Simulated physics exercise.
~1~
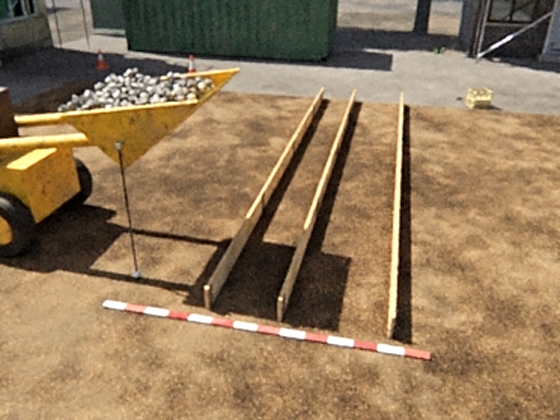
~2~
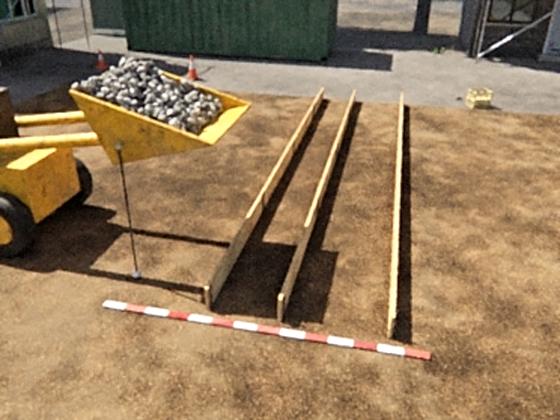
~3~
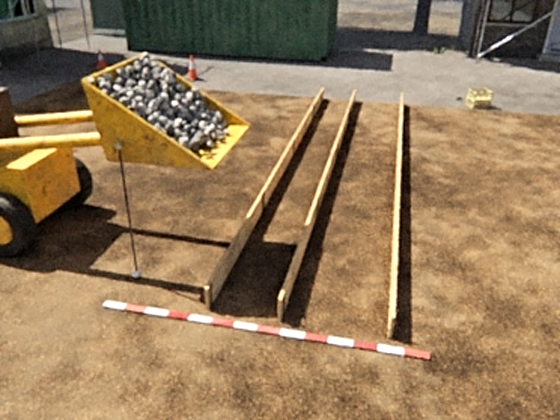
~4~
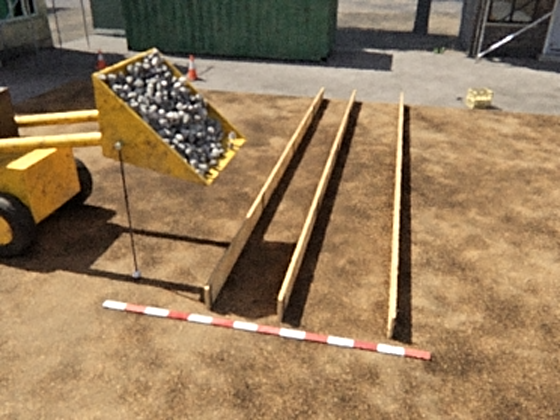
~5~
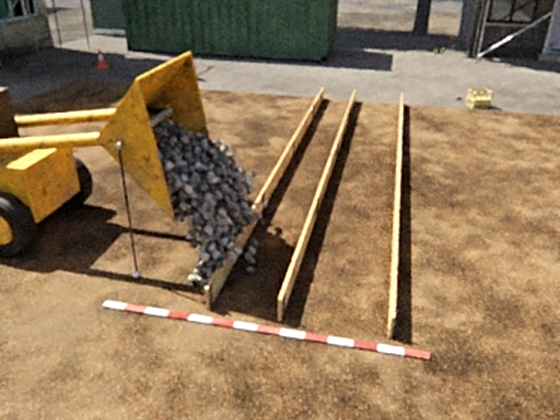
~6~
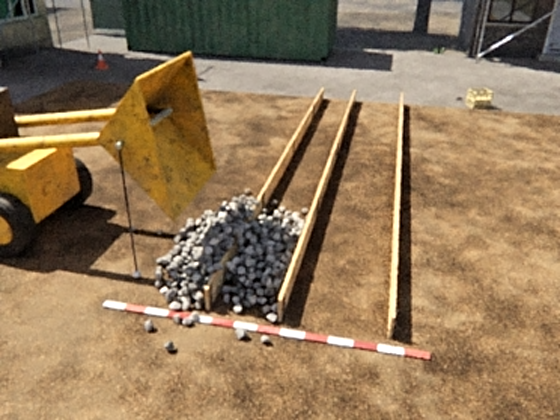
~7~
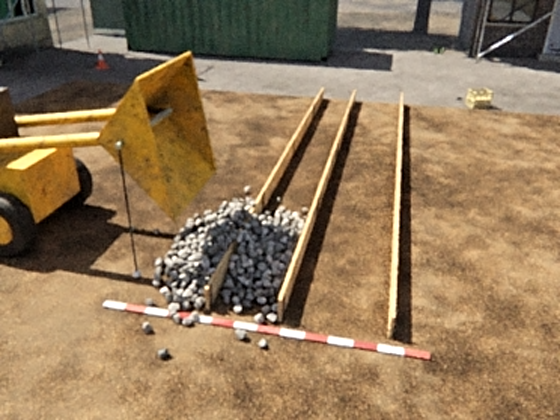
A yellow loader bucket tips grey stones into a heap straddling the leftmost wooden board.
